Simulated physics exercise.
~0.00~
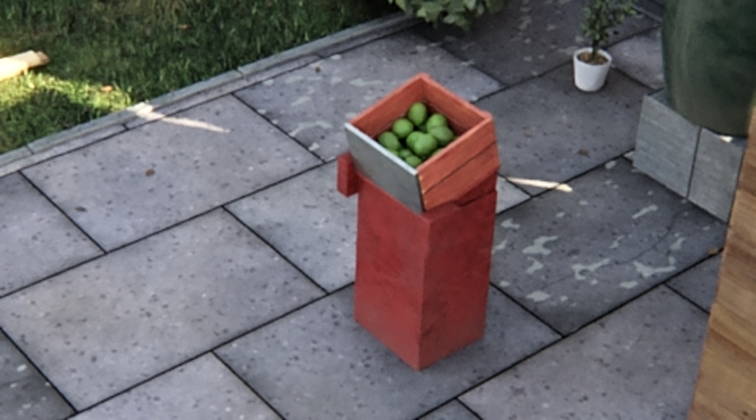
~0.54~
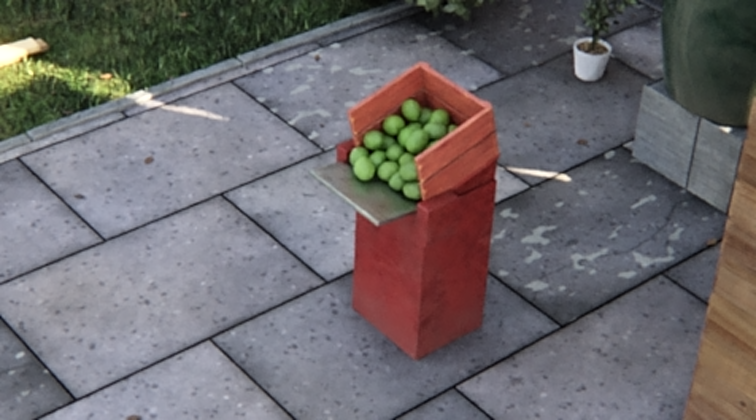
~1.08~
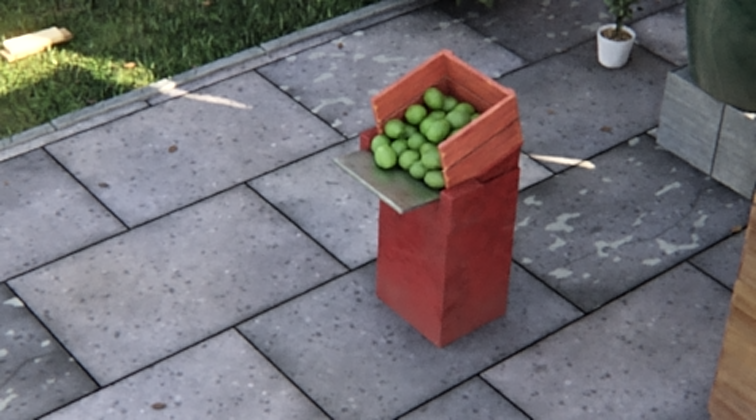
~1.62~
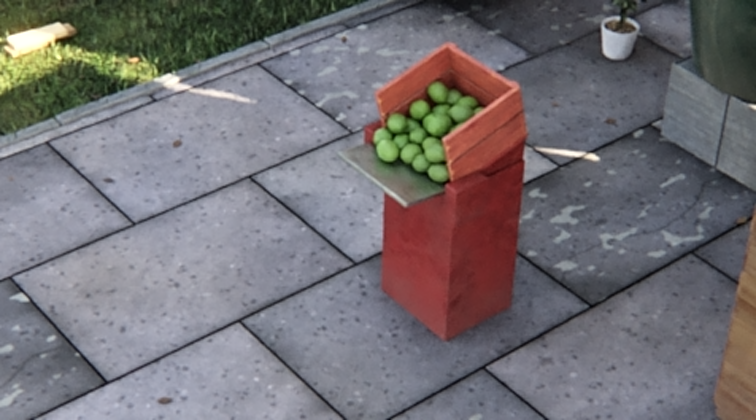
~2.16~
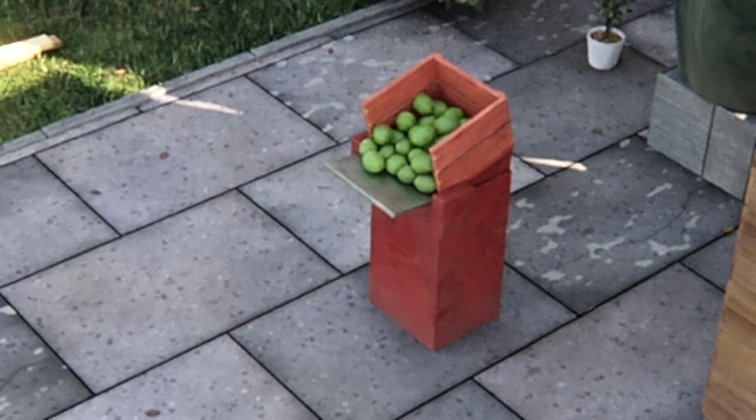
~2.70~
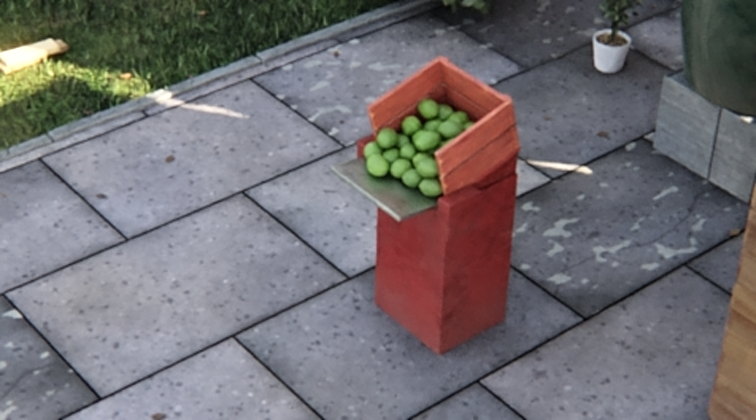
A red hopper's front flap lowers flat, and the green limes settle but stay inside.
